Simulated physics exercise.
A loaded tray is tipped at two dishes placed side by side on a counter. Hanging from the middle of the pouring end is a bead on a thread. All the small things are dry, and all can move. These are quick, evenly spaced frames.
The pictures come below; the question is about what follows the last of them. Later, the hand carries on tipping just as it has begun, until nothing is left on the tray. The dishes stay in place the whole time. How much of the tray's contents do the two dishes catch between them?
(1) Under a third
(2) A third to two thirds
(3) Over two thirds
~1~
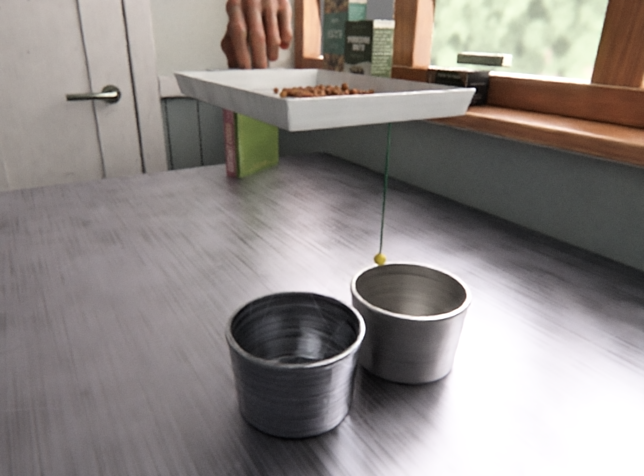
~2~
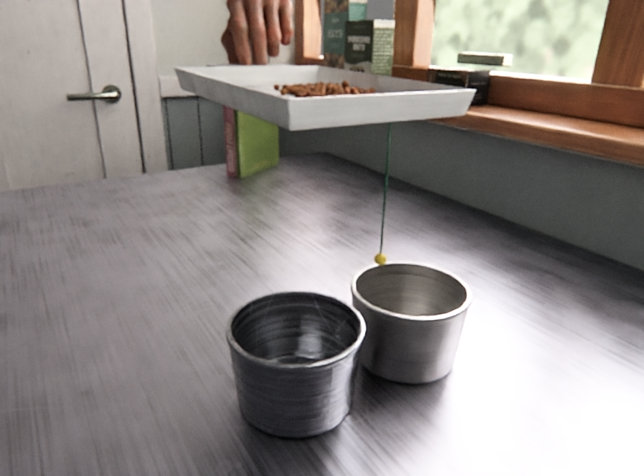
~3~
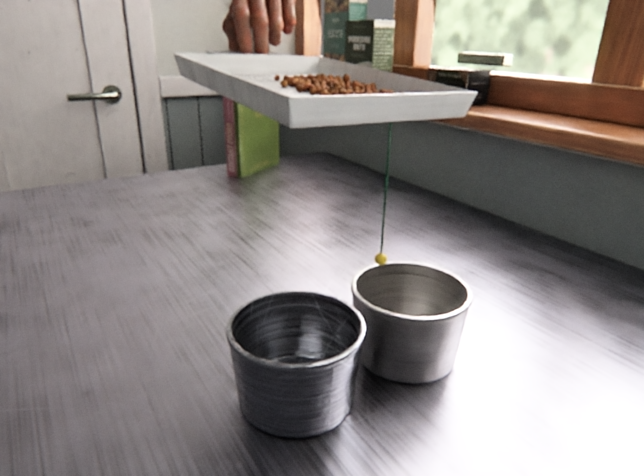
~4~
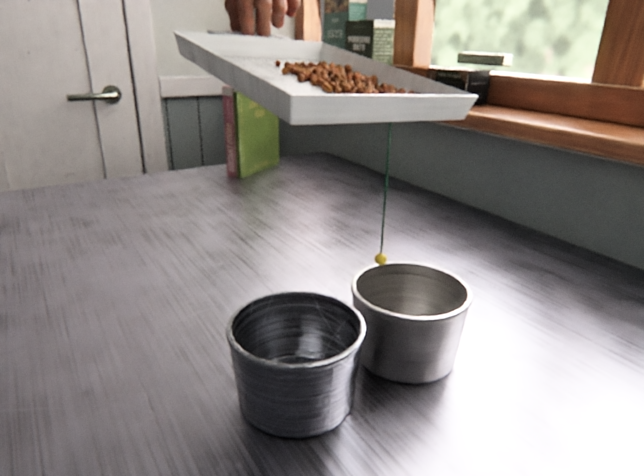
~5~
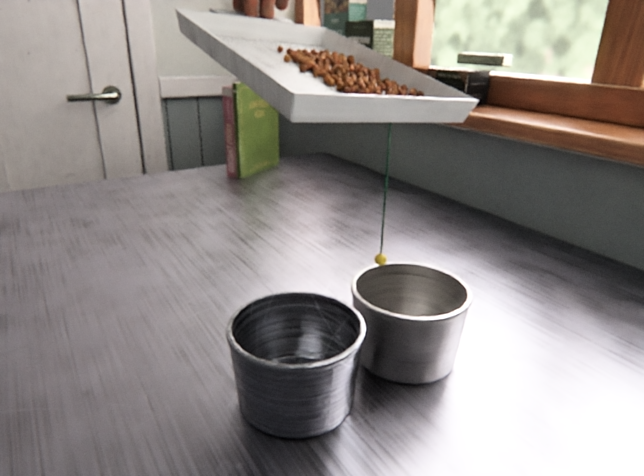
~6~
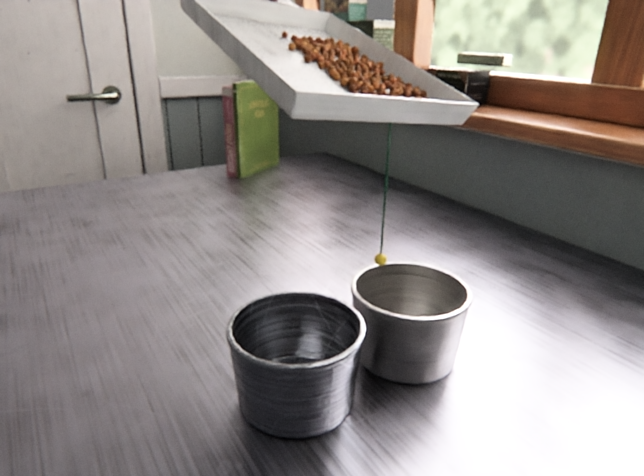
1.
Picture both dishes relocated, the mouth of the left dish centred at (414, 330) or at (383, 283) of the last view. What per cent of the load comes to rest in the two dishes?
I'd expect some 40 percent, and then some 70 percent.
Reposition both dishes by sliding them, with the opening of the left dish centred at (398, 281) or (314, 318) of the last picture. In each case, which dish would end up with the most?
The first time it's the one placed on the right, and the second time it's the one placed on the right.
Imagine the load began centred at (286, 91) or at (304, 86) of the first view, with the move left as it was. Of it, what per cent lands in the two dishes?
First case: Around 30 %; second case: Around 20 %.
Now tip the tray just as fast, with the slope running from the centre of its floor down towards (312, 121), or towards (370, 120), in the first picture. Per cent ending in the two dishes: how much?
Lab note: Try one about 90 %, try two about 60 %.
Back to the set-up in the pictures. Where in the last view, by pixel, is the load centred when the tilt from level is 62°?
Its middle sits at about pixel (420, 79).
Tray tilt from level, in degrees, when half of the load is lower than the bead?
Near 100 degrees.
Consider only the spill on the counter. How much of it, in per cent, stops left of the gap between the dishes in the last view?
It amounts to some 0 percent.
Soon, tray tipped steeply; nearly all on the tray; a stray few in the air.
A while on, tray tipped right over; about a third on the tray; a stray few in the right dish; about a quarter outside both; about a third in the air.
Towards the end, tray tipped past a quarter turn; about a quarter in the right dish; most outside both.
Finally, tray tipped past a quarter turn; none in the left dish; about a quarter in the right dish; most outside both.
